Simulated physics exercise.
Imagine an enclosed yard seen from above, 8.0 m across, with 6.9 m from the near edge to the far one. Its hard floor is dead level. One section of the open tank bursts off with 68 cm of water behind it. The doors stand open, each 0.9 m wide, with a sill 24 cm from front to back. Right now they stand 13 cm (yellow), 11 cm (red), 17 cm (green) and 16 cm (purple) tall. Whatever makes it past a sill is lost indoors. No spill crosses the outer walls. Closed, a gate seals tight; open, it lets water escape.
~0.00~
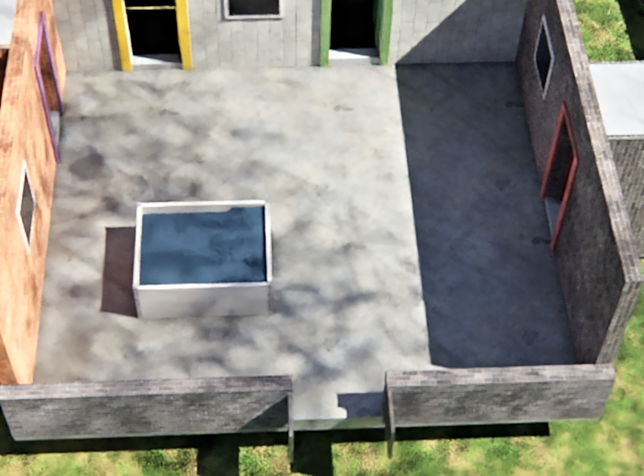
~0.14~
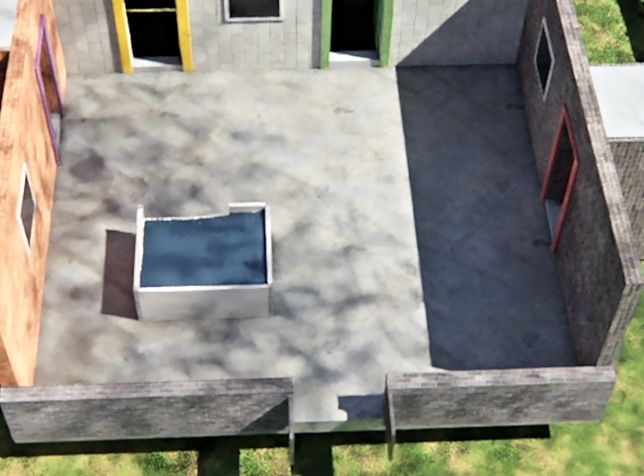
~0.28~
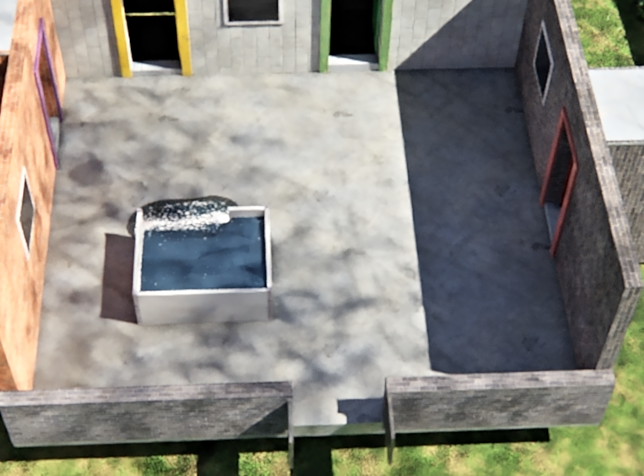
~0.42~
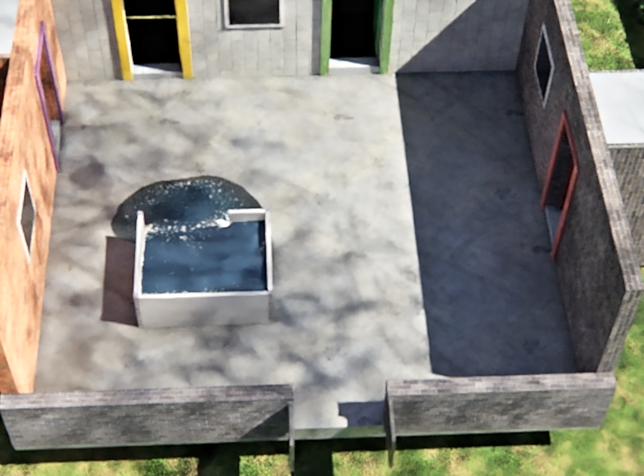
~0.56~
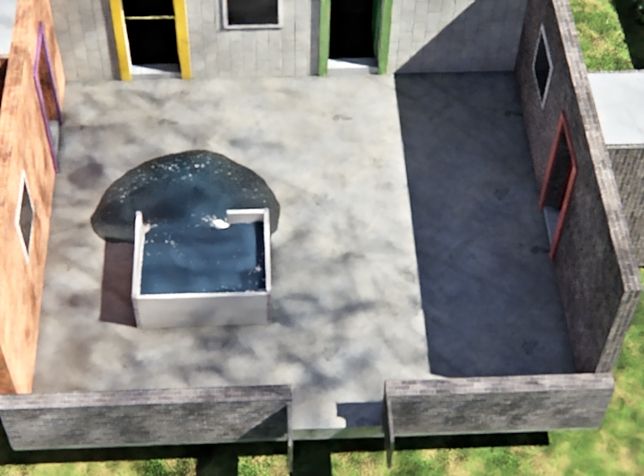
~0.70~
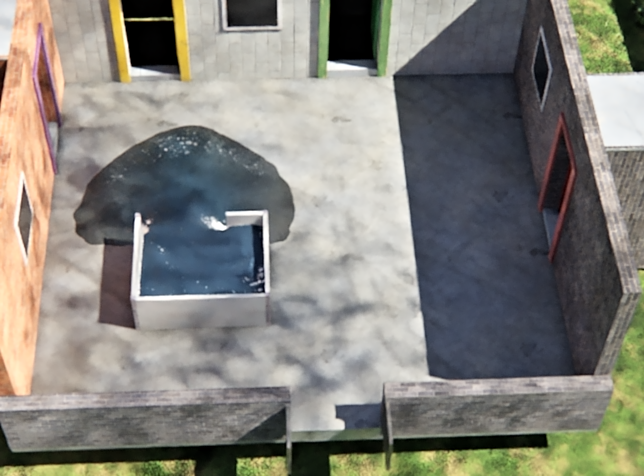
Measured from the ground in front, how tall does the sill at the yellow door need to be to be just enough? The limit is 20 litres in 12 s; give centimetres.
It needs to be about 21 cm tall.
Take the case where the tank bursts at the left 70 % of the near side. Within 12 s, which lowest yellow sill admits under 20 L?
Then 7.5 cm.
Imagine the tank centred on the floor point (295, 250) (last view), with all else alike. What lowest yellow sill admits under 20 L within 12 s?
In that case about 13.5 cm.
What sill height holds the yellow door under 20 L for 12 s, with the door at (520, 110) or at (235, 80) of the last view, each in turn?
In turn: Roughly 8.0 cm, roughly 18 cm.
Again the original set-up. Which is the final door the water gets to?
Coming last is the red one.
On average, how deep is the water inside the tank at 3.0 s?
About 19 cm.
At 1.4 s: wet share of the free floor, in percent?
I'd say near 25 percent.
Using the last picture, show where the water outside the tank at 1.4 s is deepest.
At about pixel (173, 242).
After 1.4 s water covers 25 % of the floor, deepest (32 cm) near (173, 242); 21 cm at the yellow door, 10 litres in over its 13 cm sill.
After 3.0 s water covers 30 % of the floor, deepest (26 cm) near (70, 129); 22 cm at the yellow door, 98 litres in over its 13 cm sill.
After 12.0 s water covers 90 % of the floor, deepest (8 cm) near (572, 374); 4 cm at the yellow door, 123 litres in over its 13 cm sill.
At the yellow door as built, the water arrived by 1.1 s and peaked near 27 cm at 1.8 s.
Run again over the same 12 s with other heights there, 54 litres in over 17.5 cm, 9 litres over 23.5 cm. The limit of 20 litres is kept from about 21 cm up.
